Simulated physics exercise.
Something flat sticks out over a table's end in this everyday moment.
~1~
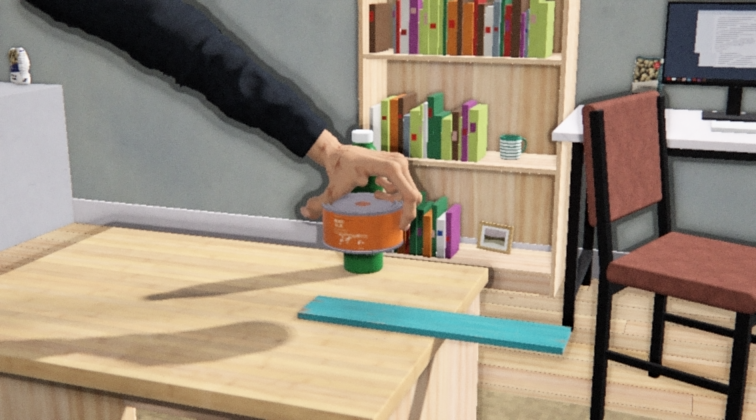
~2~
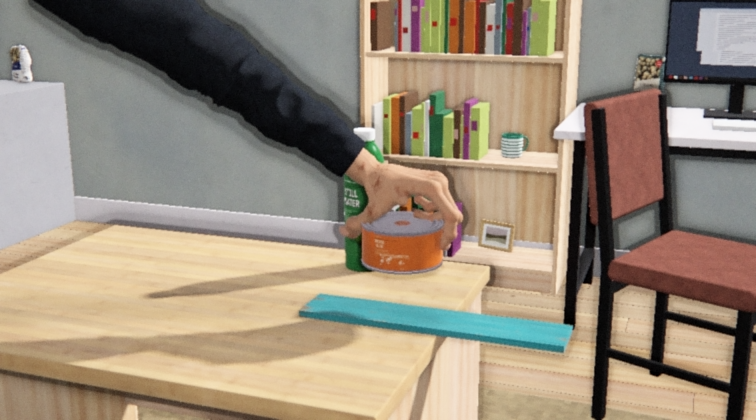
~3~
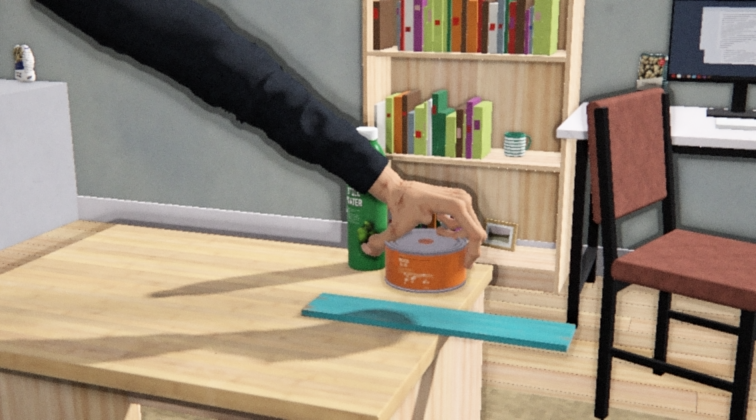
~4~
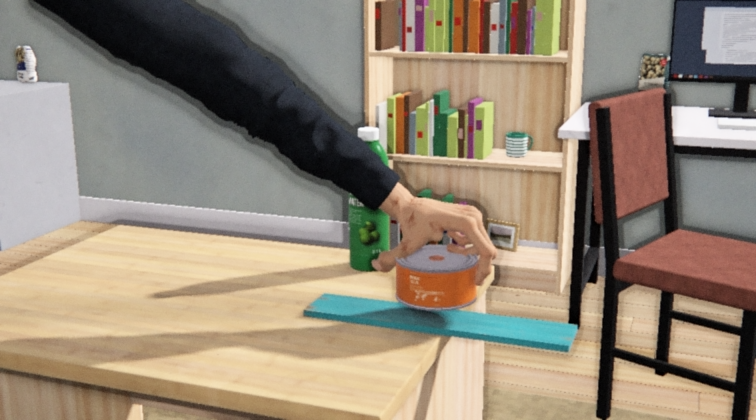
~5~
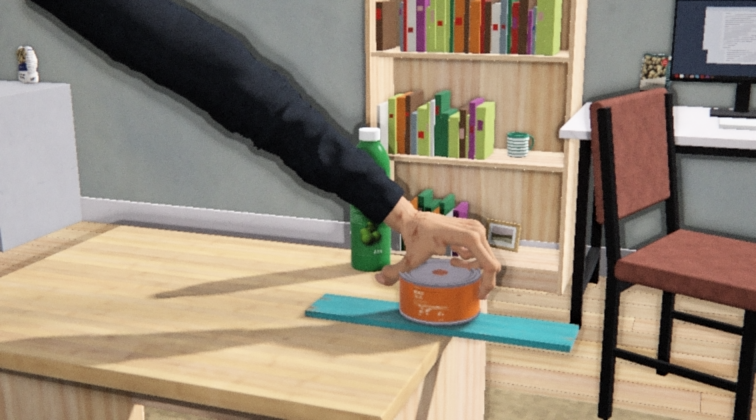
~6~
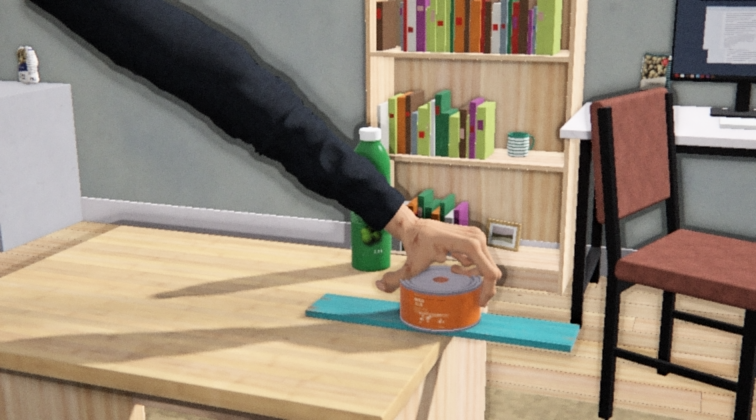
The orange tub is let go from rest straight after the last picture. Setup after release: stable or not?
Looks to me like it survives just fine.
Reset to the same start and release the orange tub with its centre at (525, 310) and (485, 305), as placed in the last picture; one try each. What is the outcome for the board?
It falls the first time and falls the second time.
Then, 0.40 s later than the last frame, all is still.
Then, 1.10 s later than the last frame, orange tub resting near (440, 298).
When it is over, all 3 as before. End places, in pixels of the last picture, orange tub near (440, 298). The board keeps its balance.
